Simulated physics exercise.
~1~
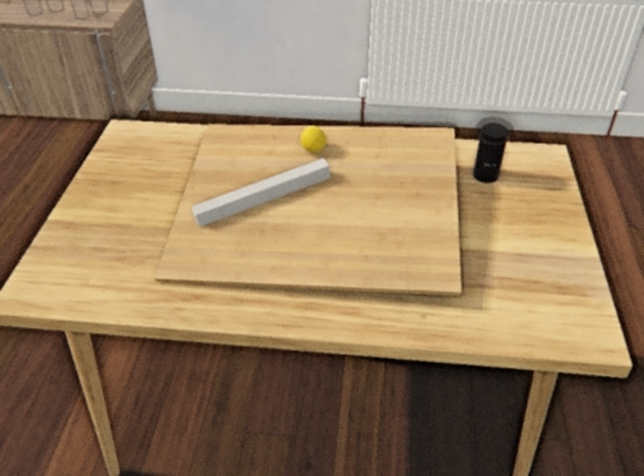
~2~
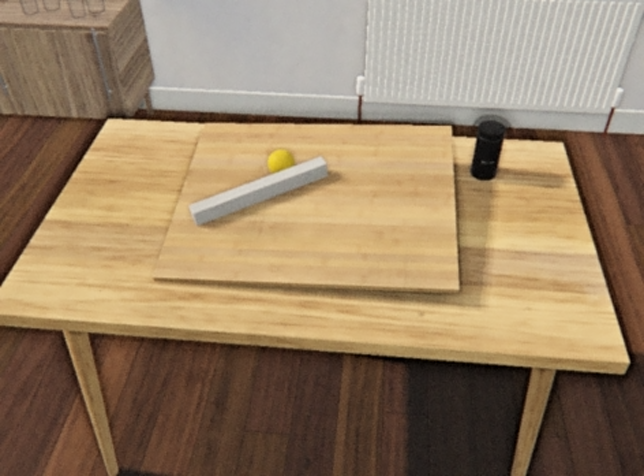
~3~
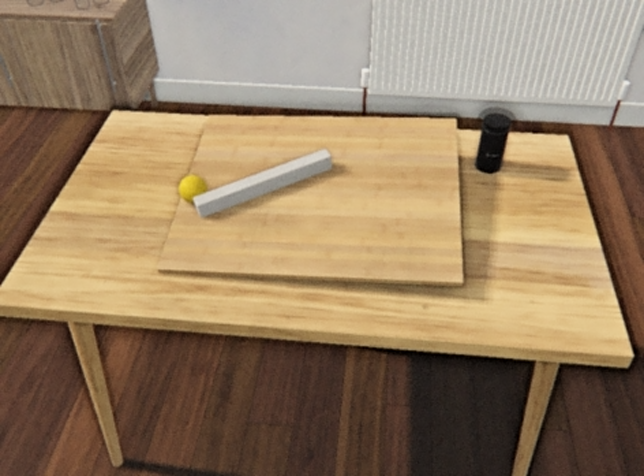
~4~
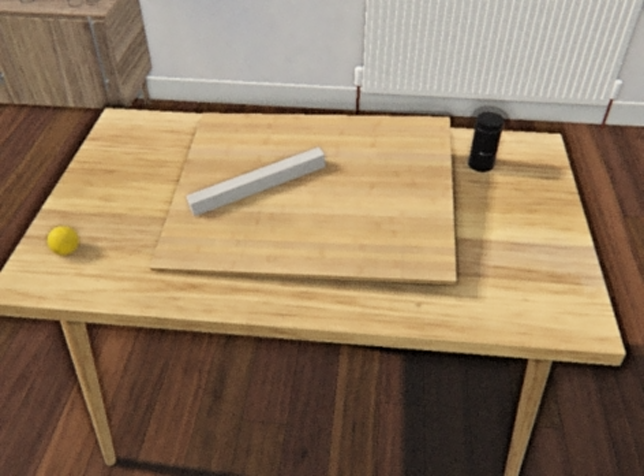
Yellow lemon rolling left along a pale bar on a tilted board, leaving its left edge and ending up on the wooden table.
